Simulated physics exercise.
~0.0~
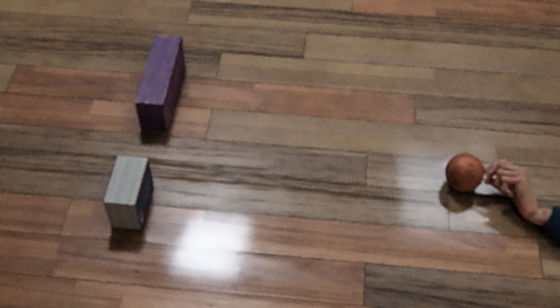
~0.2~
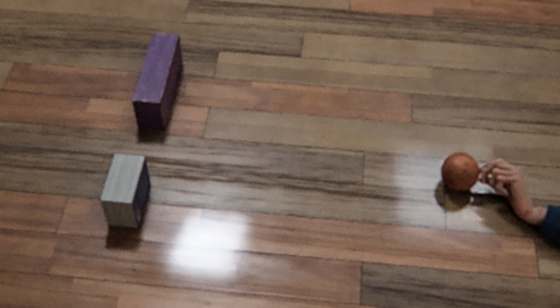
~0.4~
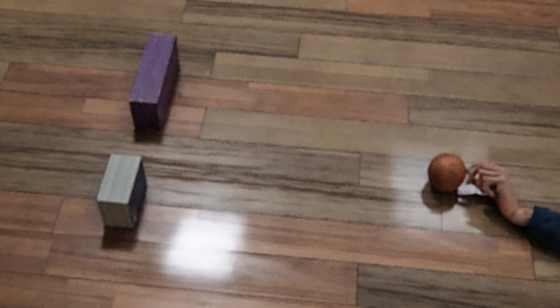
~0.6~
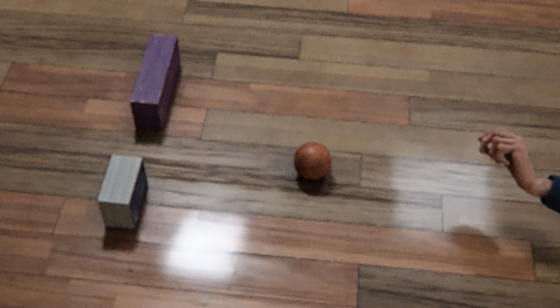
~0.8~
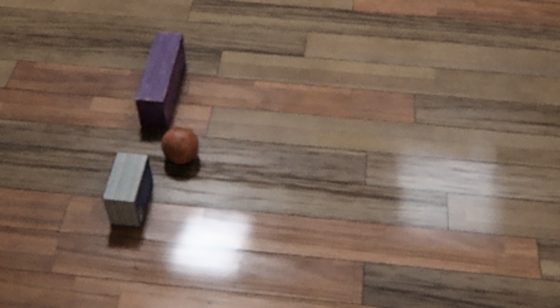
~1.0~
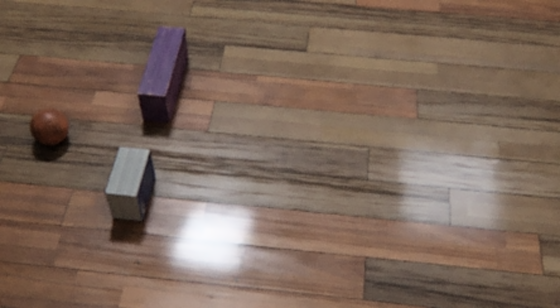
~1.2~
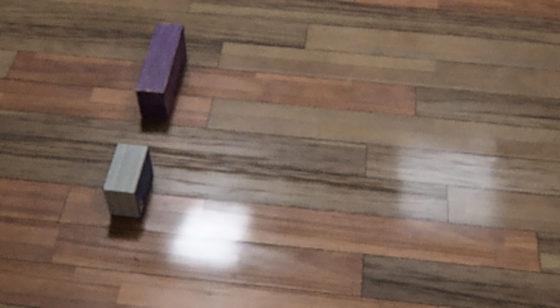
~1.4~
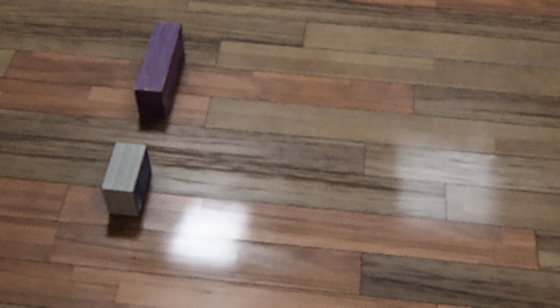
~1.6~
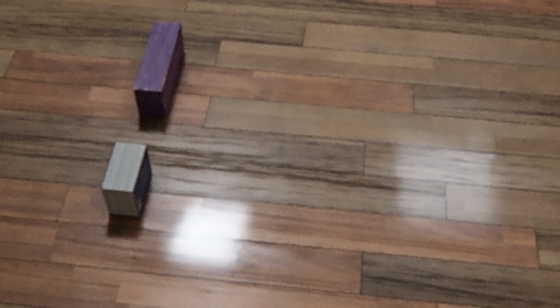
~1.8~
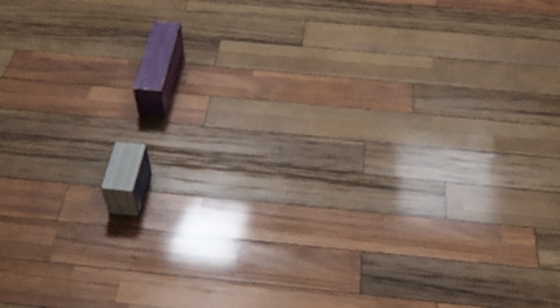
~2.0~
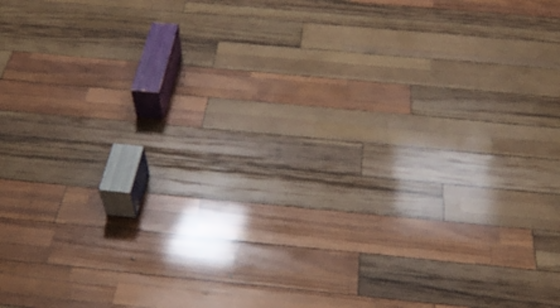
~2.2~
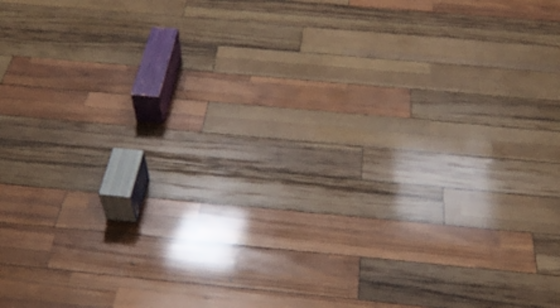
Orange ball rolling left from a hand across a wooden floor, passing between a purple block and a grey-sided block, leaving view.
